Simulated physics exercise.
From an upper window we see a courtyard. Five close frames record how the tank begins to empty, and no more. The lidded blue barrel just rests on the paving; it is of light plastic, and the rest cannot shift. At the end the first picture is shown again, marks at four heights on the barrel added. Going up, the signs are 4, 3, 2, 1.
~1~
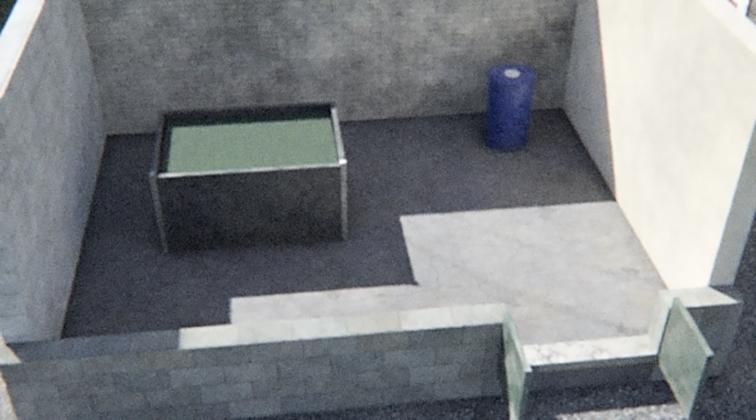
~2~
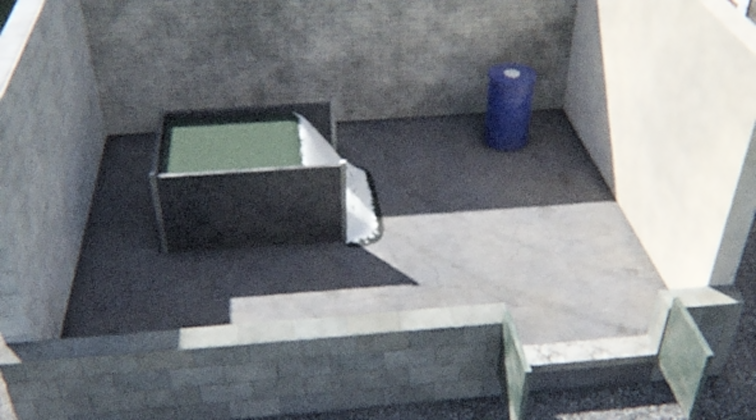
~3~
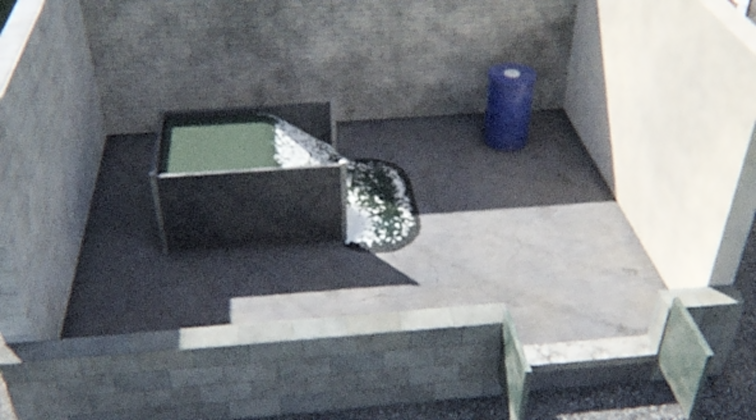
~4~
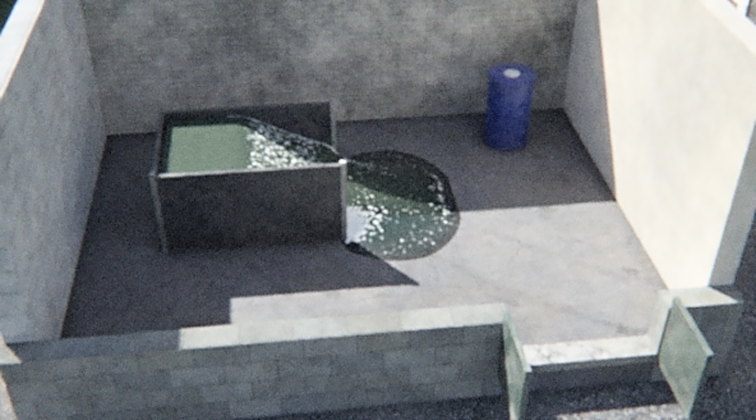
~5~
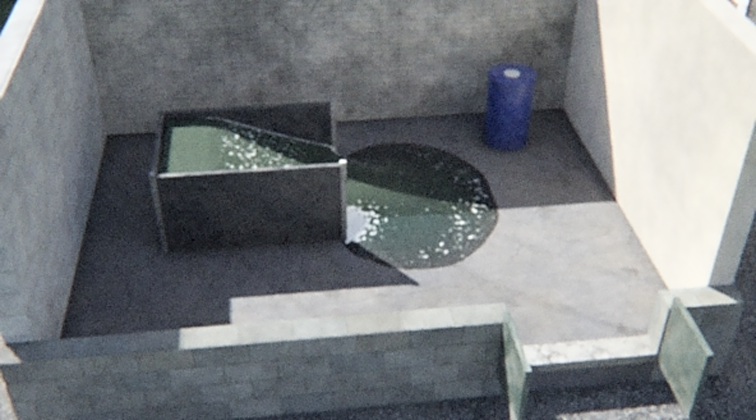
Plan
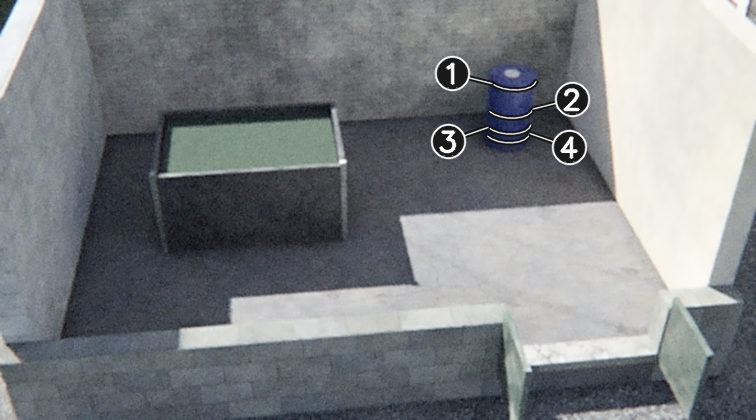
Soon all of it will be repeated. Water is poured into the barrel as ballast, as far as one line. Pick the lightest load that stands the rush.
Take 2.
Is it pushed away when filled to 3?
Yes, it does.
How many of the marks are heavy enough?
Two of the four.
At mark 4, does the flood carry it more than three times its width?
No.
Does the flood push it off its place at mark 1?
No, not at all.
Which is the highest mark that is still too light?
3.
On the marked copy, 1 at (518, 89); 2 at (515, 118); 3 at (513, 134); 4 at (512, 142); from the bottom up 4, 3, 2, 1.
For mark 1, it does not move.
For mark 2, it does not move.
For mark 3, it is pushed about twice its own width away.
For mark 4, it is pushed about its own width away.
